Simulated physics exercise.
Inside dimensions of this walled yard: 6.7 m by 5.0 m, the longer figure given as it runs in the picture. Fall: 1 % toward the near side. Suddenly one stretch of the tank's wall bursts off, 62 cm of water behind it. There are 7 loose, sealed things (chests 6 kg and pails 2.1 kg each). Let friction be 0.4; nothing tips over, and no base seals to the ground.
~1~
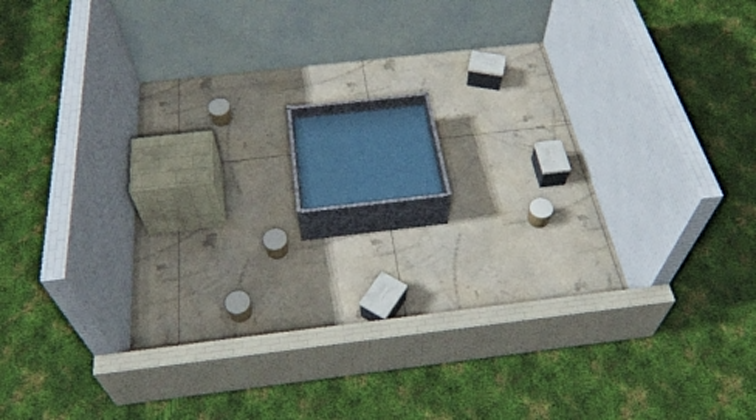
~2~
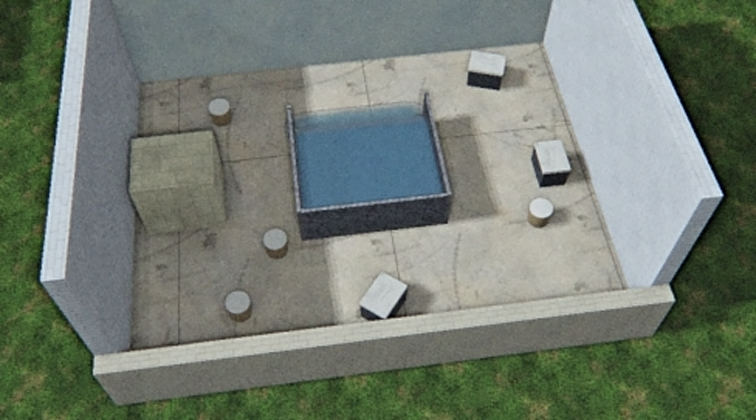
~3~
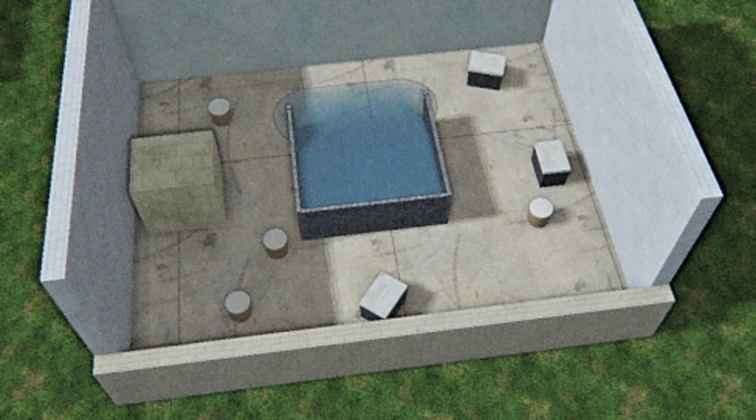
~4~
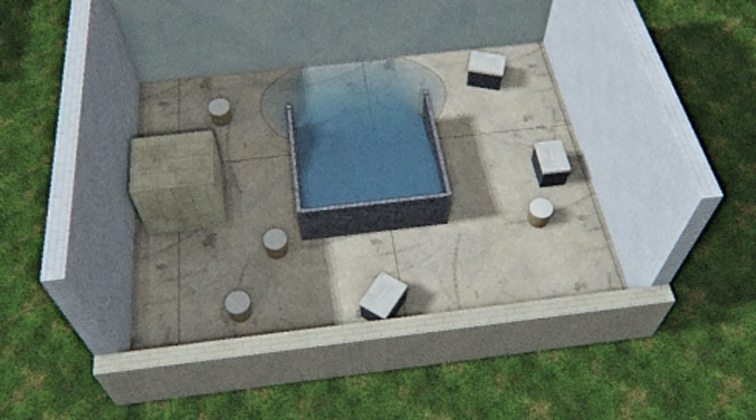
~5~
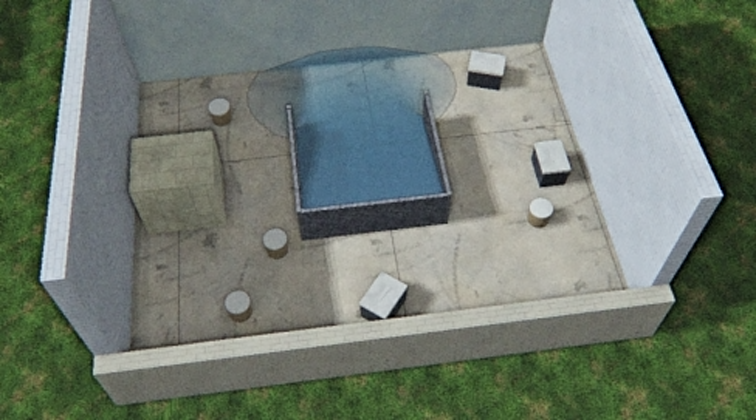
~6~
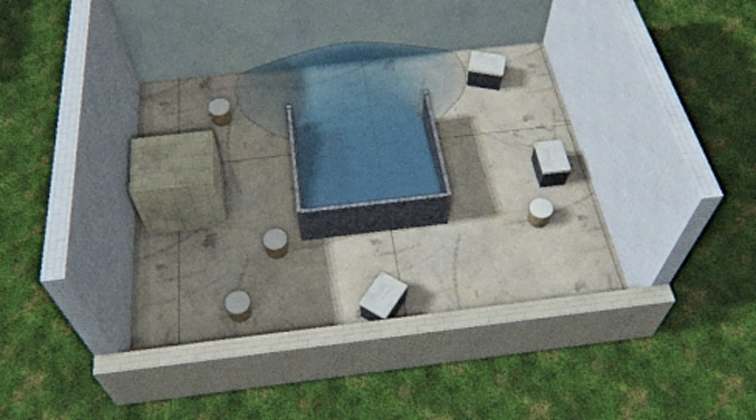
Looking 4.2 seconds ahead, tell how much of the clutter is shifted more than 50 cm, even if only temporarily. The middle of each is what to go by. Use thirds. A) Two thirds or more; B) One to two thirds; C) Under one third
The answer is B.
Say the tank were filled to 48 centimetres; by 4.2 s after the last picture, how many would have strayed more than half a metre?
Then it comes to 4.
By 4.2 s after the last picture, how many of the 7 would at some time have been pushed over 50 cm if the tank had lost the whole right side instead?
The count would be 7.
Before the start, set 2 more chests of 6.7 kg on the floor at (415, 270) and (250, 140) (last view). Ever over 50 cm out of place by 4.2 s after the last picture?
Well, in turn they are below that and above that.
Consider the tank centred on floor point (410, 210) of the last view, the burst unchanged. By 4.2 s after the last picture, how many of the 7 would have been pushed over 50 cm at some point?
Count: 4.
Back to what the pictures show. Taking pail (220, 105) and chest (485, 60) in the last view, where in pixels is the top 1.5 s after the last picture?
They end up about (216, 138) and (536, 93) in the last view.
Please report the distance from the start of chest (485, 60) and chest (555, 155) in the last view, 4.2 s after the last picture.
The first ends 400 centimetres from its start and the second 250 centimetres.
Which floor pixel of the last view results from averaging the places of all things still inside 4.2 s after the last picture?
I'd put it close to (379, 277) in the last view.
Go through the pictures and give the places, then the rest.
In the first frame, a chest at (553, 156), on the bottom; a pail at (237, 302) rests on the ground; water covers 3.4 m2; 0 of 7 have shifted.
In the second frame, a chest at (553, 156) rests on the ground; a pail at (237, 302) rests on the ground; 4.5 m2 under water; 0 of 7 have shifted.
In the third frame, a chest at (553, 156), on the bottom; a pail at (237, 302), on the bottom; water covers 5.7 m2; 0 of 7 have shifted.
In the fourth frame, a chest at (553, 156) rests on the ground; a pail at (237, 302), on the bottom; water covers 7.3 m2; 0 of 7 have shifted.
In the fifth frame, a chest at (553, 156) rests on the ground; a pail at (237, 302) rests on the ground; 7.9 m2 under water; 0 of 7 have shifted.
In the sixth frame, a chest at (553, 156), on the bottom; a pail at (237, 302), on the bottom; 8.3 m2 under water; 0 of 7 have shifted.
Then, 0.4 s after the last picture 0 of 7 are over 50 cm from their spots; 0 afloat.
Then, 1.5 s after the last picture 2 of 7 are over 50 cm from their spots; 0 afloat.
Then, 2.8 s after the last picture 3 of 7 are over 50 cm from their spots; 2 afloat.
Then, 4.2 s after the last picture 4 of 7 are over 50 cm from their spots, and 4 have been at some point; 4 afloat.
